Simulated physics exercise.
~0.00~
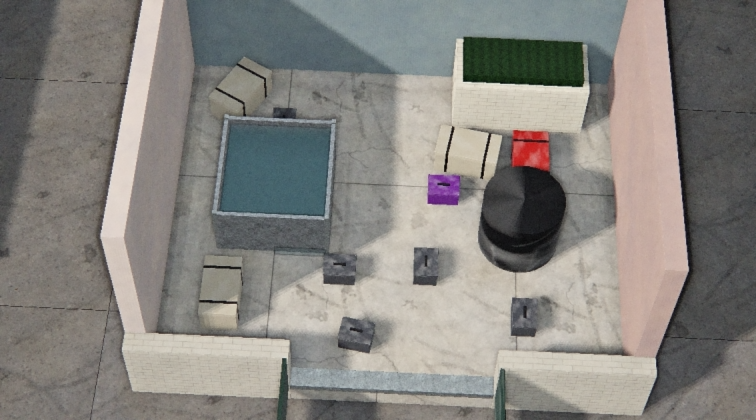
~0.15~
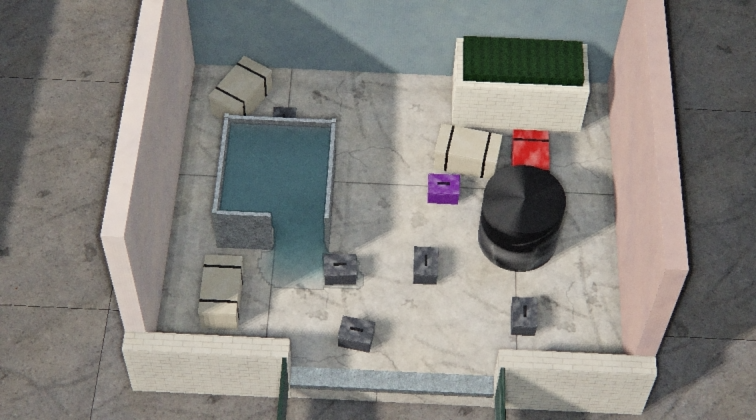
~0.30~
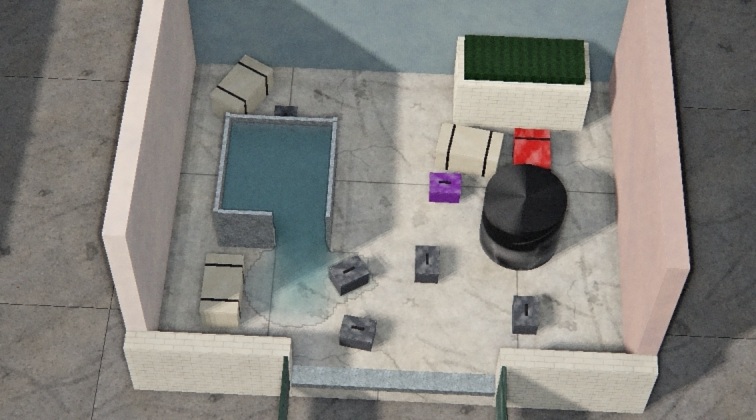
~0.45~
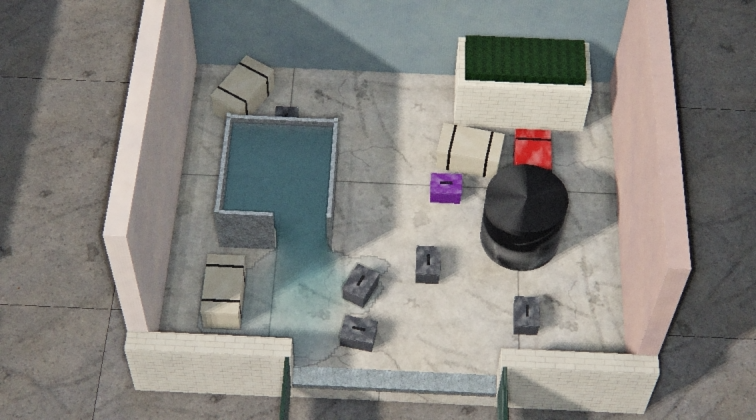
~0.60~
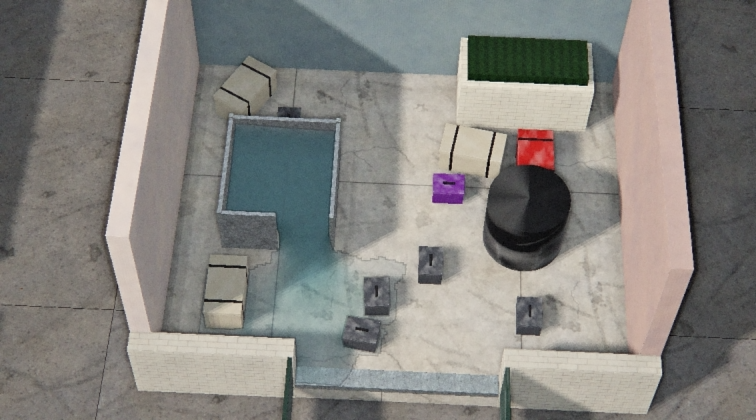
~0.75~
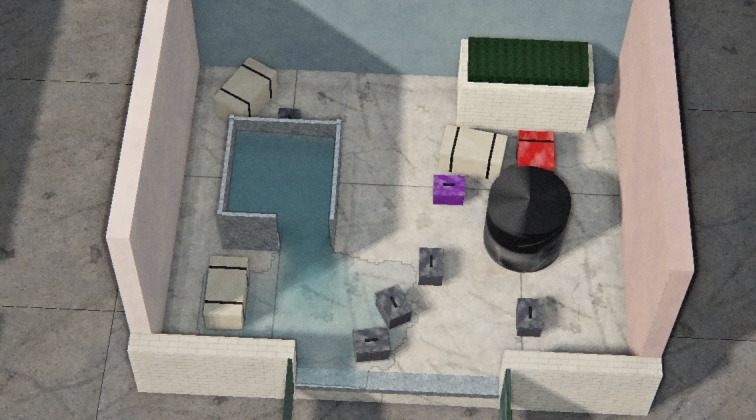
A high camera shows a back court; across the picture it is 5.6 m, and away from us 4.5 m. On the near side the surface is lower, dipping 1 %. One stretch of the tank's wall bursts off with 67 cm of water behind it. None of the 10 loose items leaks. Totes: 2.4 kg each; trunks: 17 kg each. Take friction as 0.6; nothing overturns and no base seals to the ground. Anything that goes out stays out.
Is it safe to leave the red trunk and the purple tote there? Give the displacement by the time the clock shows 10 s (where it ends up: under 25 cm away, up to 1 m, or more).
Red trunk hardly budges; purple tote hardly budges.
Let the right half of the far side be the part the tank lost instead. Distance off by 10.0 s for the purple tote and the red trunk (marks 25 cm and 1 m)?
Under that change the purple tote would be borne far and the red trunk would sit tight.
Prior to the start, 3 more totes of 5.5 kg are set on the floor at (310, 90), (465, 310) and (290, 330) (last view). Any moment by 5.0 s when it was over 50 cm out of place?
Taking them in order: Not far enough, not far enough and far enough.
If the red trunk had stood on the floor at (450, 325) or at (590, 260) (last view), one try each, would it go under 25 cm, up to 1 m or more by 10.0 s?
At the first spot it keeps its position; at the second it keeps its position.
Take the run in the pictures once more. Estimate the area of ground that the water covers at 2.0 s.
I'd estimate close to 8.5 m2.
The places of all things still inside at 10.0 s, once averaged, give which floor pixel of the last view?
Close to pixel (435, 222).
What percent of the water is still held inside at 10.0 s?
36 % or so.
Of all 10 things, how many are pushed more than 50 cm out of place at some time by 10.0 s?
Answer: 3.
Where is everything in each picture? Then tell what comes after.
The red trunk at (531, 156), on the bottom; the purple tote at (444, 185), on the bottom; 1.9 m2 under water; 0 of 10 have shifted, in the first frame.
The red trunk at (532, 155) rests on the ground; the purple tote at (444, 184) rests on the ground; 2.3 m2 under water; 0 of 10 have shifted, in the second frame.
The red trunk at (533, 154), on the bottom; the purple tote at (445, 182) rests on the ground; water covers 2.9 m2; 1 of 10 have shifted, in the third frame.
The red trunk at (534, 154), on the bottom; the purple tote at (446, 183) rests on the ground; water covers 3.8 m2; 1 of 10 have shifted, in the fourth frame.
The red trunk at (536, 155) rests on the ground; the purple tote at (449, 183), on the bottom; 4.4 m2 under water; 1 of 10 have shifted, in the fifth frame.
The red trunk at (537, 156) rests on the ground; the purple tote at (449, 185) rests on the ground; 4.8 m2 under water; 2 of 10 have shifted, in the sixth frame.
After 2.0 s the red trunk is near (537, 156), 0.0 m from its start, aground; the purple tote is near (449, 185), 0.0 m from its start, aground; 1 of 10 are out; 1 afloat.
After 4.5 s the red trunk is near (537, 156), 0.0 m from its start, aground; the purple tote is near (449, 185), 0.0 m from its start, aground; 1 of 10 are out; 1 afloat.
After 7.0 s the red trunk is near (537, 156), 0.0 m from its start, aground; the purple tote is near (449, 185), 0.0 m from its start, aground; 1 of 10 are out; 2 afloat.
After 10.0 s the red trunk is near (537, 156), 0.0 m from its start, aground; the purple tote is near (449, 185), 0.0 m from its start, aground; 1 of 10 are out; 1 afloat.
